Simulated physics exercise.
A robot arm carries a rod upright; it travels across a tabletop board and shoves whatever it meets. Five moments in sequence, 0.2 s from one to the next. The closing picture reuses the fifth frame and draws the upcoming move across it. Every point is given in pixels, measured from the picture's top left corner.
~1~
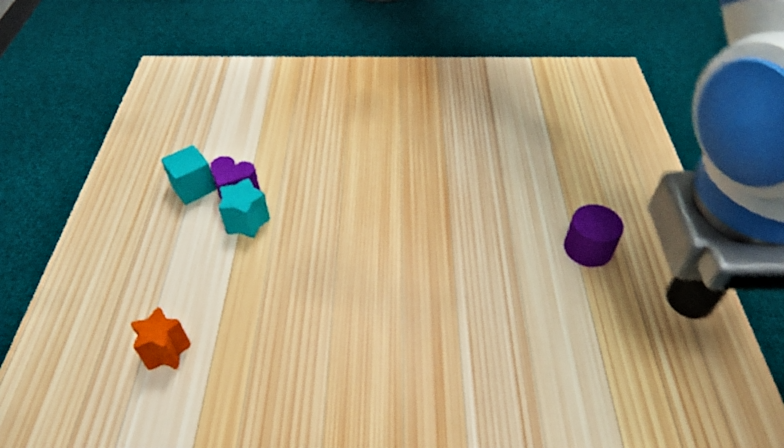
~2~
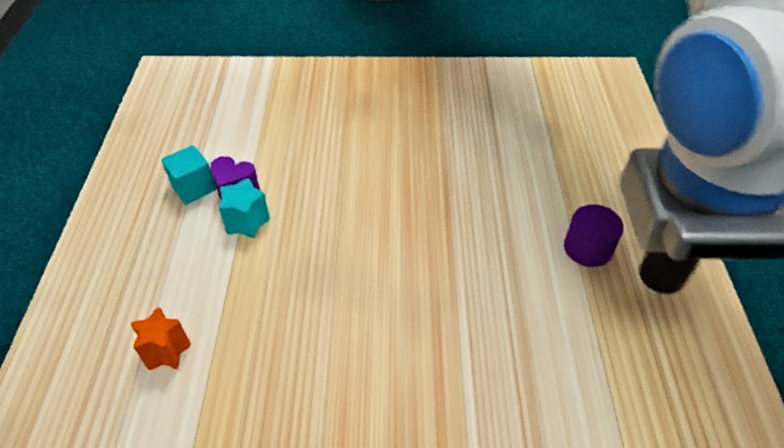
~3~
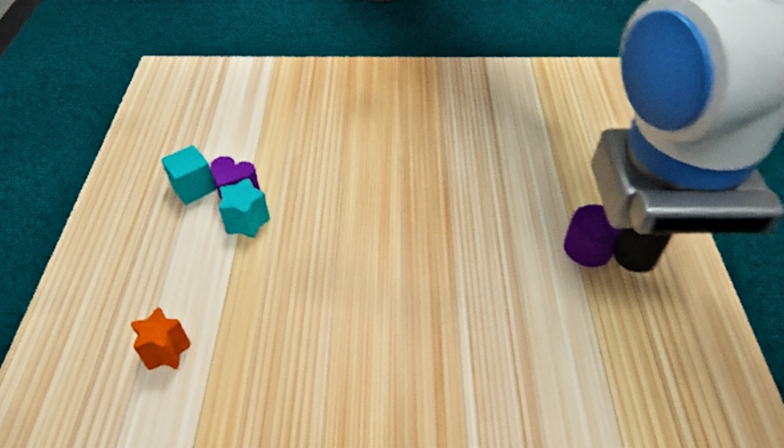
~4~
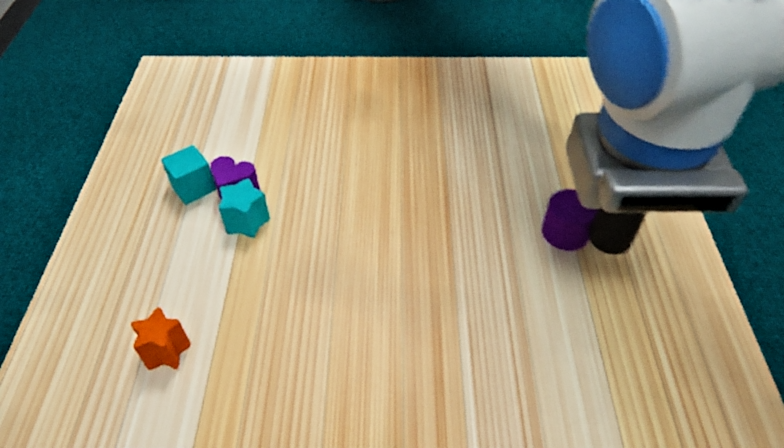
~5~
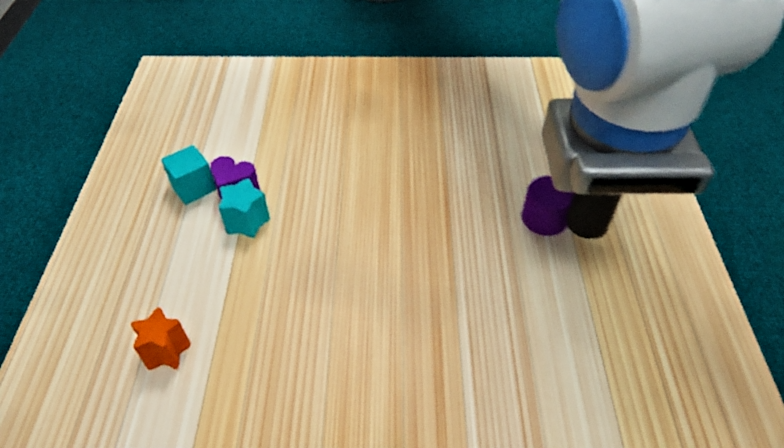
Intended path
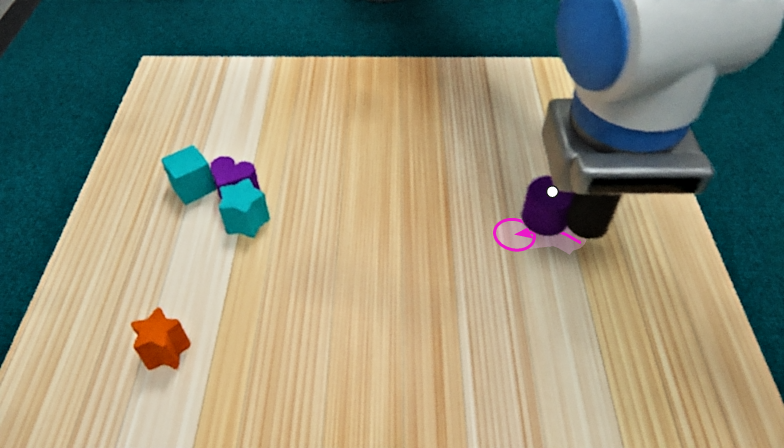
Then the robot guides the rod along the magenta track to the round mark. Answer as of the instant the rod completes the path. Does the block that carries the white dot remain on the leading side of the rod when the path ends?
It seems not.
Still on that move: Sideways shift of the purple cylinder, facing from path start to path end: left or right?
Right side.
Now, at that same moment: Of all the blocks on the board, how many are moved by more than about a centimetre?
The count is one.
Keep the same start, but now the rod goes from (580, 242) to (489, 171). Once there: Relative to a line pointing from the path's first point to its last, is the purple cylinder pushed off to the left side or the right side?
Gets pushed left.
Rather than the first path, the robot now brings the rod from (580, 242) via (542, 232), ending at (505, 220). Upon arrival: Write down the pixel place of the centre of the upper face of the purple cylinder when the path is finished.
It will end up at (505, 163).
The drawn path runs from (580, 242) via (559, 232) and (537, 232), ending at (514, 234); the dot is on the purple cylinder.
What follows on the original path. Halfway along, rod (552, 212); purple cylinder (525, 177).
At the end, rod (519, 216); purple cylinder (515, 175).
